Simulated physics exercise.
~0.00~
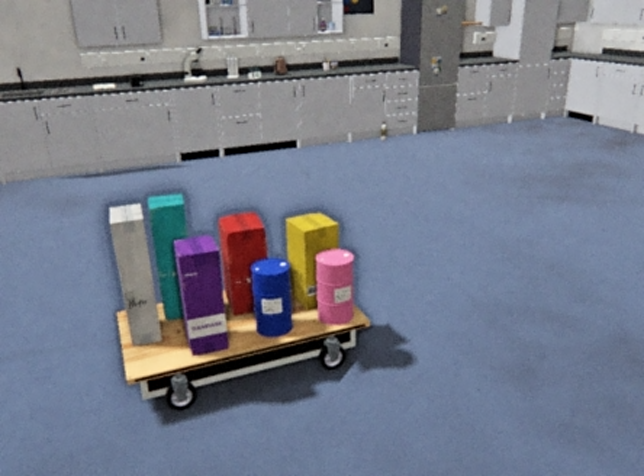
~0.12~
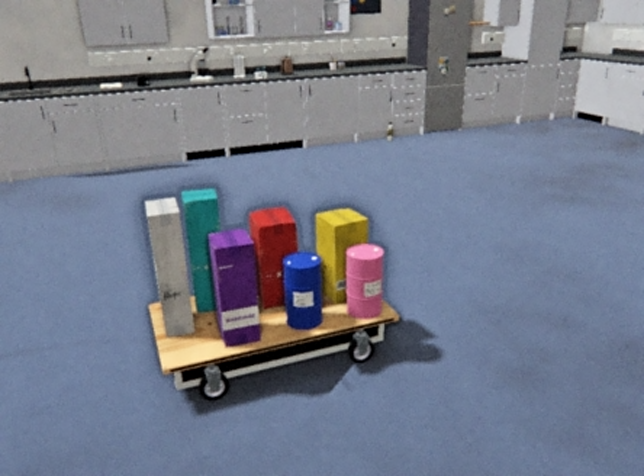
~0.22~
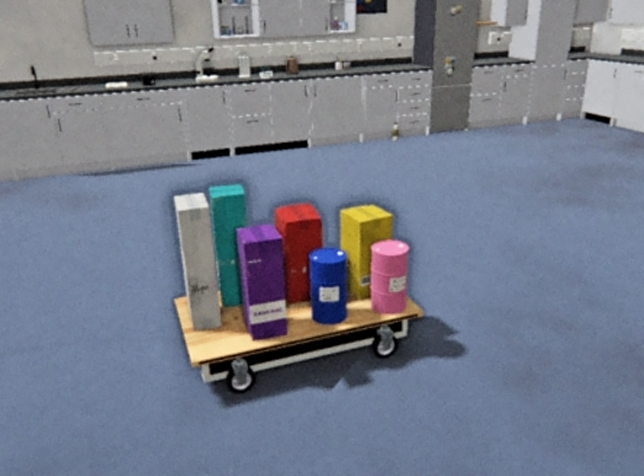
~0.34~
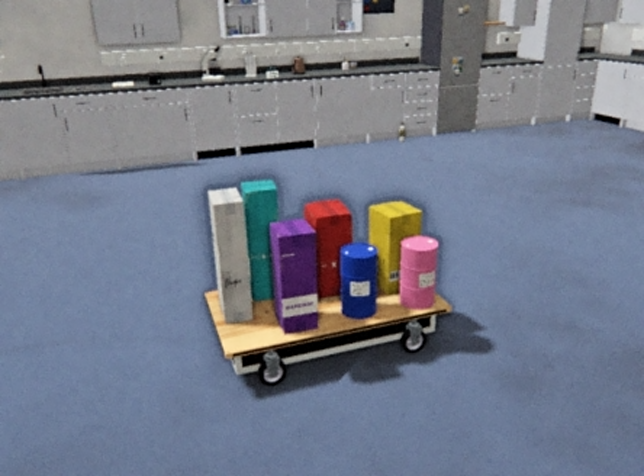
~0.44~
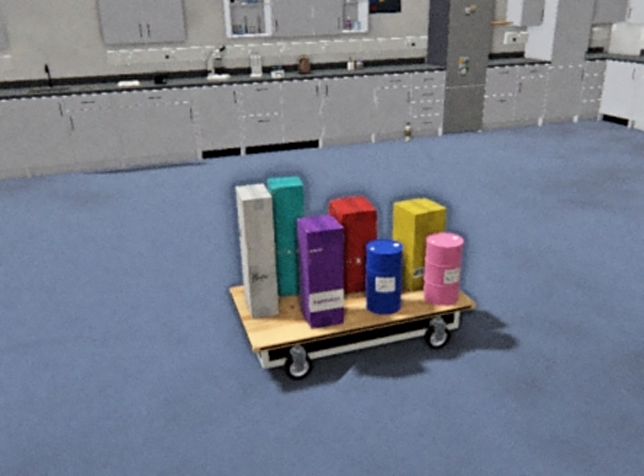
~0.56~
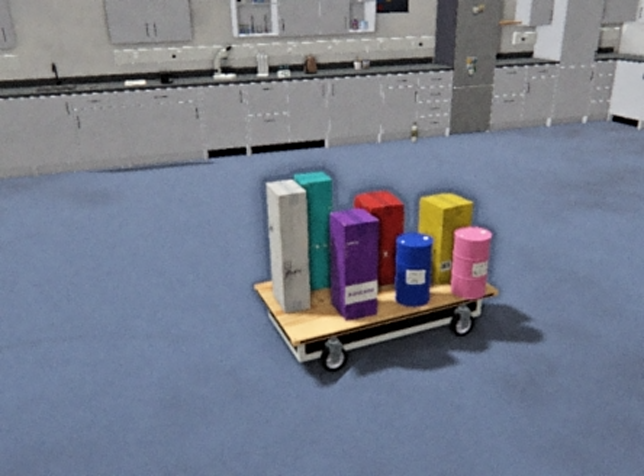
In a room with a blue floor and grey cabinets, a flat cart carrying upright coloured boxes and a blue and a pink canister rolls steadily to the right, turning slightly, while its load stays standing on the deck.
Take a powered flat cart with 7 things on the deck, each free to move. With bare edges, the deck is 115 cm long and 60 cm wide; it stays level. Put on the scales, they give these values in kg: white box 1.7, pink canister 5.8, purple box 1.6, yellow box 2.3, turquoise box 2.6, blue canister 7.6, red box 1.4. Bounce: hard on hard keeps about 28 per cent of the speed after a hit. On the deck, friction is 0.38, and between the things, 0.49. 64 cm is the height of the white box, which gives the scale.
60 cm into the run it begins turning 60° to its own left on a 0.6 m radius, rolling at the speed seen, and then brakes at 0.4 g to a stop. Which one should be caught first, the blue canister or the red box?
The former of the two.
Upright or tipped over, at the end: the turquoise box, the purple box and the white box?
Here's how it ends: The turquoise box comes down, the purple box never goes down, and the white box comes down.
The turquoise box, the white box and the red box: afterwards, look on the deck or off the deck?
Observed: Turquoise box remains in bounds; white box remains in bounds; red box remains in bounds.
By 0.86 s, cart has run 120 cm, turned 43°; pink canister, yellow box and blue canister now off the deck; red box 21 cm from its spot near (410, 215); purple box 6 cm from its spot.
By 1.16 s, cart has run 161 cm, turned 60°; red box 25 cm from its spot near (406, 192); purple box tilted 7°.
By 1.76 s, cart has run 178 cm, turned 60°, stopped; red box 28 cm from its spot near (410, 181); turquoise box tilted 64°; white box tilted 54°.
When it is over (3.5 s), off the deck, pink canister, yellow box and blue canister; lying over on the deck, white box and turquoise box; not toppled but over 10 cm from the start, purple box and red box. End places, in pixels of the last picture, blue canister near (512, 244), red box near (409, 182). Blue canister went at 0.74 s; red box was never lost.
